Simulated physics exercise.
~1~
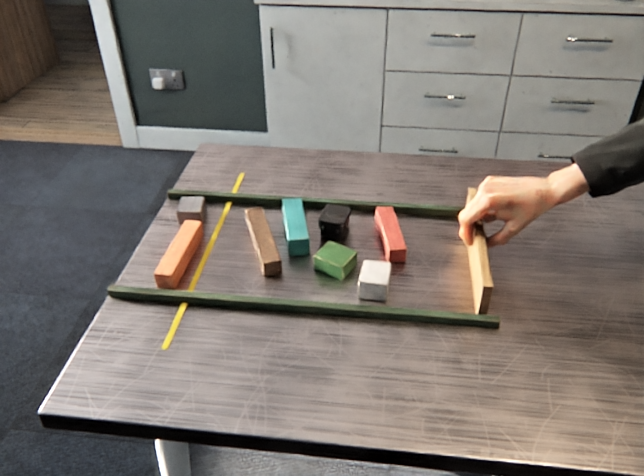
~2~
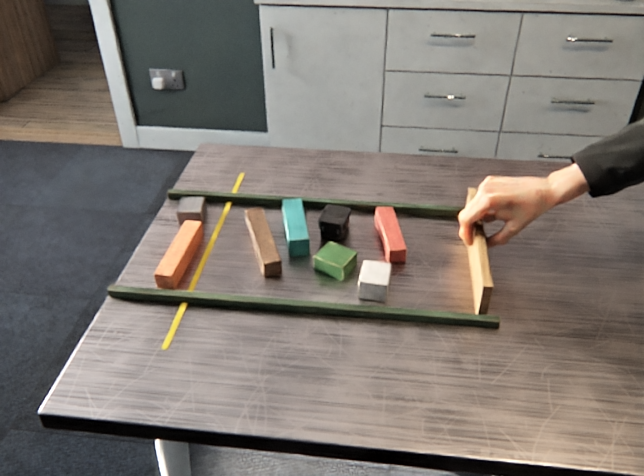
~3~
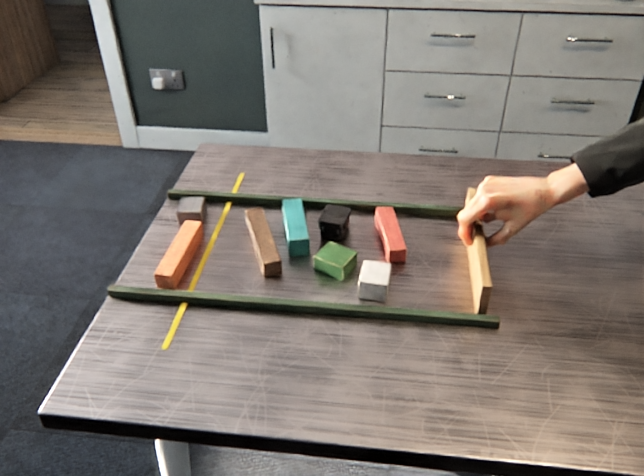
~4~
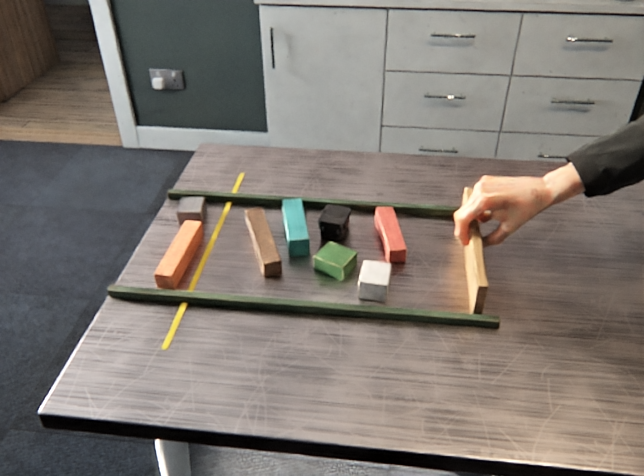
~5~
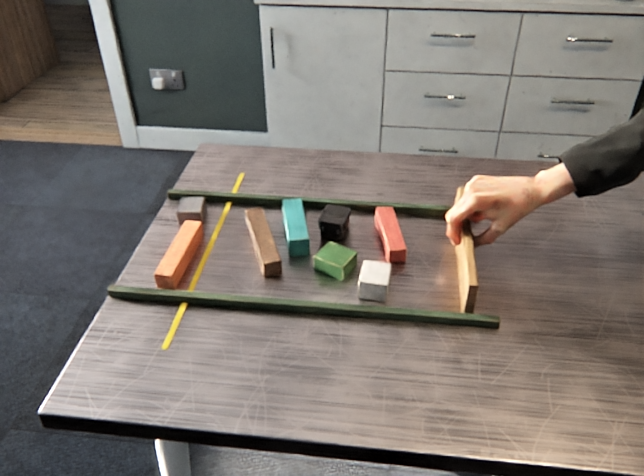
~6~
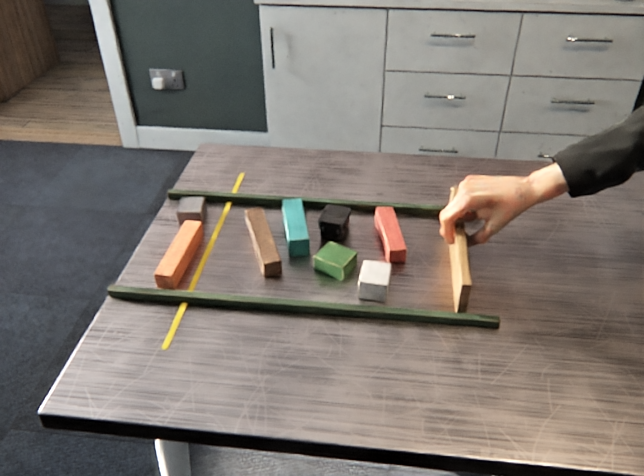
A hand in a dark sleeve holds a light wooden board upright at the right end of two dark green rails on a grey wood-grain table, seen from above at an angle. Between the rails lie red, white, green, black, teal and brown pieces, with orange and grey ones beyond a slanting yellow tape line. The board stays still, then slides slightly left; the pieces and camera remain still.
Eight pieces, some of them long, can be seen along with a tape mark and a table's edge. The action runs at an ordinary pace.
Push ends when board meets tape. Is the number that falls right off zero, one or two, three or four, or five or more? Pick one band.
It is one or two.
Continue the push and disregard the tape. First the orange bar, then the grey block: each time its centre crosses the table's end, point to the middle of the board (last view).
Middle: Roughly (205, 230); roughly (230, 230).
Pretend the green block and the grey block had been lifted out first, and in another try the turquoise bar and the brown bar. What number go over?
Try one: 0; try two: 0.
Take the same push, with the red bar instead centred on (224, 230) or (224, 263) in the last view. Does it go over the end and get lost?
In order, hangs on; hangs on.
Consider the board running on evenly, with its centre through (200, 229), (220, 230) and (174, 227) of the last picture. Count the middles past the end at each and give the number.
It would be 2, 1 and 4.
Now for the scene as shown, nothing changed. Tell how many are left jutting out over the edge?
3 is the number.
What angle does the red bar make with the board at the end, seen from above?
It is near 0° out of line.
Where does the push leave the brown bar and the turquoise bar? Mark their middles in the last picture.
About (151, 244), and the other about (166, 221).
Soon after, none off yet; grey block at rest near (192, 211); orange bar at rest near (180, 254); brown bar at rest near (263, 240).
In the end, the number that fall off is one or two; gone, grey block.
